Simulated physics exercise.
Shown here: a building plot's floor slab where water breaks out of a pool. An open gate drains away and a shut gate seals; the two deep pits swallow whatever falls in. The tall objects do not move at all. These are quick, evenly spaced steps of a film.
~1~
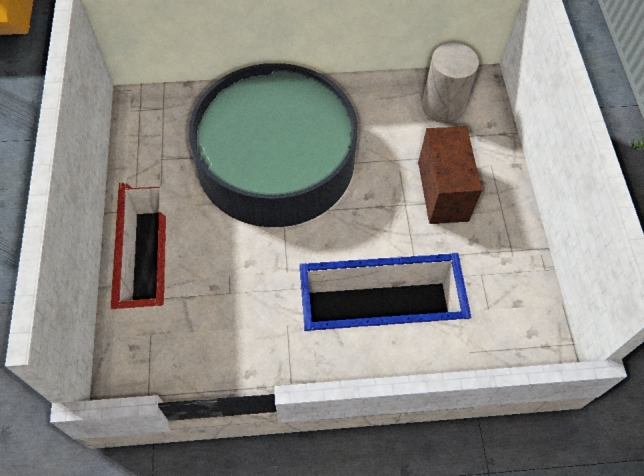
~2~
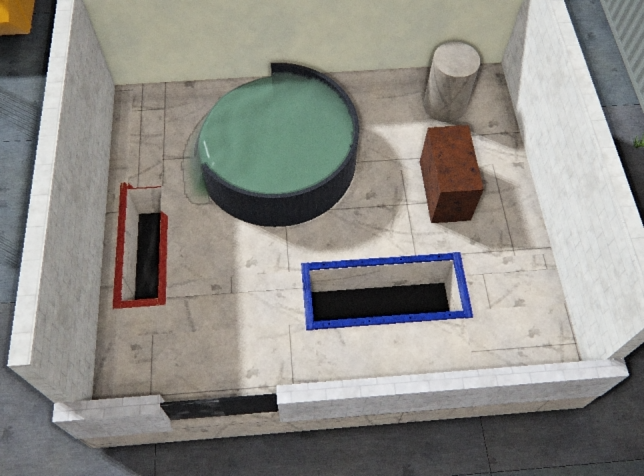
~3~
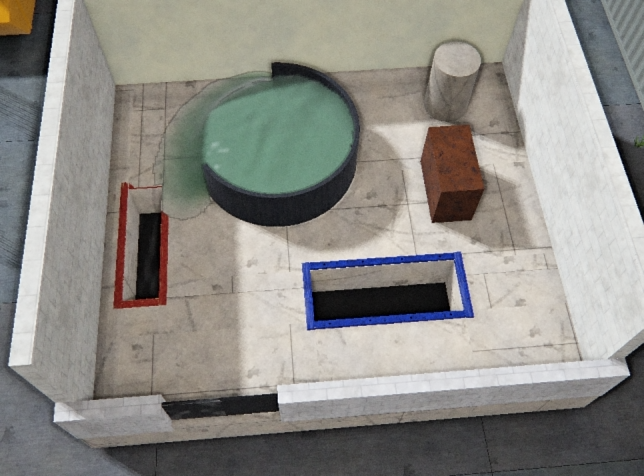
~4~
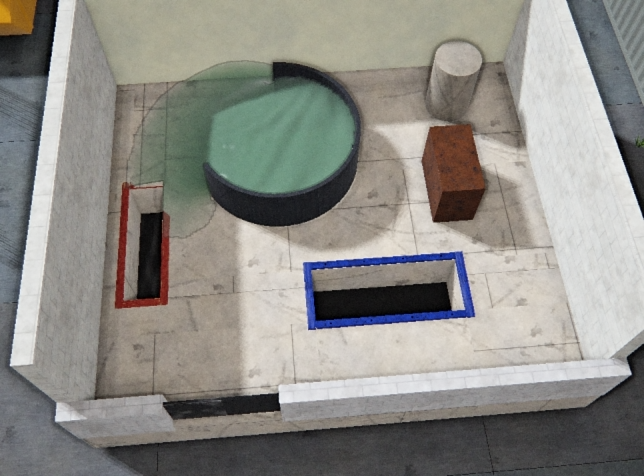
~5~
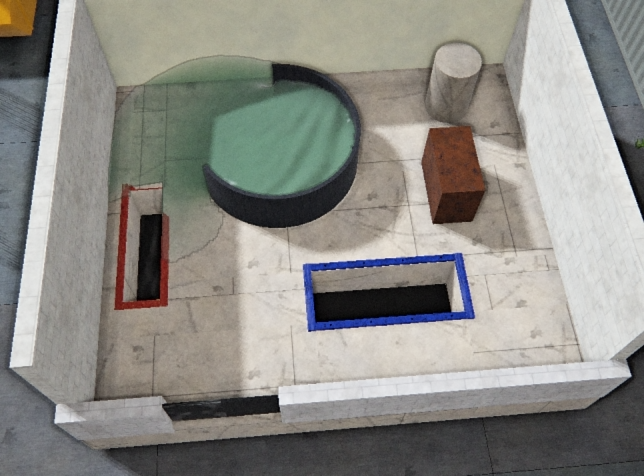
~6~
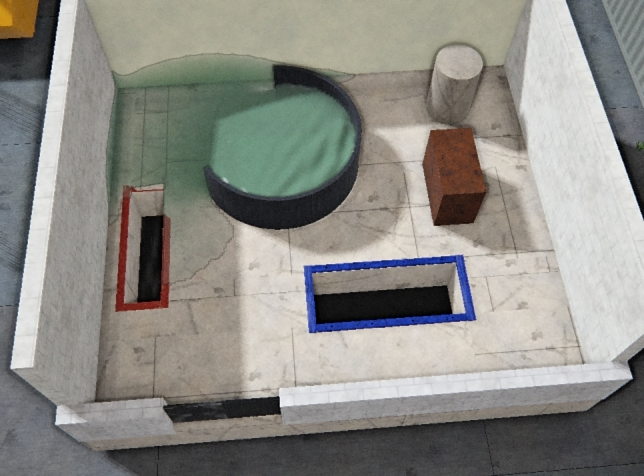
Green water pouring from a gap in a round dark-walled pool, spreading left across a pale walled floor toward the red-edged opening.
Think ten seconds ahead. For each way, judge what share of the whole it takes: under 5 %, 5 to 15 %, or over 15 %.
The gate will receive a cut falling short of five per cent, the blue pit will receive a cut falling short of five per cent, the red pit will receive a cut exceeding fifteen per cent.
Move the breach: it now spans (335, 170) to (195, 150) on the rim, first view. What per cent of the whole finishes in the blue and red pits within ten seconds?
Lab note - share by pit: Blue 20 %, red 45 %.
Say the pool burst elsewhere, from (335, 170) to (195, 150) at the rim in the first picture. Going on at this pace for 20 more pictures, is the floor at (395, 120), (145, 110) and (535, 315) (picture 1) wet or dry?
Well, the first is missed by the spill, the next missed by the spill, the last hit by the spill.
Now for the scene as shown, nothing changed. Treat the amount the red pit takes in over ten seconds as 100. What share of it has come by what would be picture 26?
Approximately 55 per cent.
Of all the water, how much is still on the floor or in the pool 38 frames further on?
That works out to about 56 per cent.
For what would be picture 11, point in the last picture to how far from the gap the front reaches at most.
Farthest reach: About (449, 73).
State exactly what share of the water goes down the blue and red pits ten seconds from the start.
Estimates: 0 % and 56 %.
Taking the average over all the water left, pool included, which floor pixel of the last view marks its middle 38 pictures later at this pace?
Near (273, 177) in the last view.
A moment on, water covers 25 % of the floor; the gate 0 %, the blue pit 0 %, the red pit 6 %.
Next, water covers 30 % of the floor; the gate 0 %, the blue pit 0 %, the red pit 14 %.
Then, water covers 50 % of the floor; the gate 0 %, the blue pit 0 %, the red pit 30 %.
Later, water covers 70 % of the floor; the gate 0 %, the blue pit 0 %, the red pit 44 %.
In the end, water covers 95 % of the floor; the gate 0 %, the blue pit 0 %, the red pit 56 %.
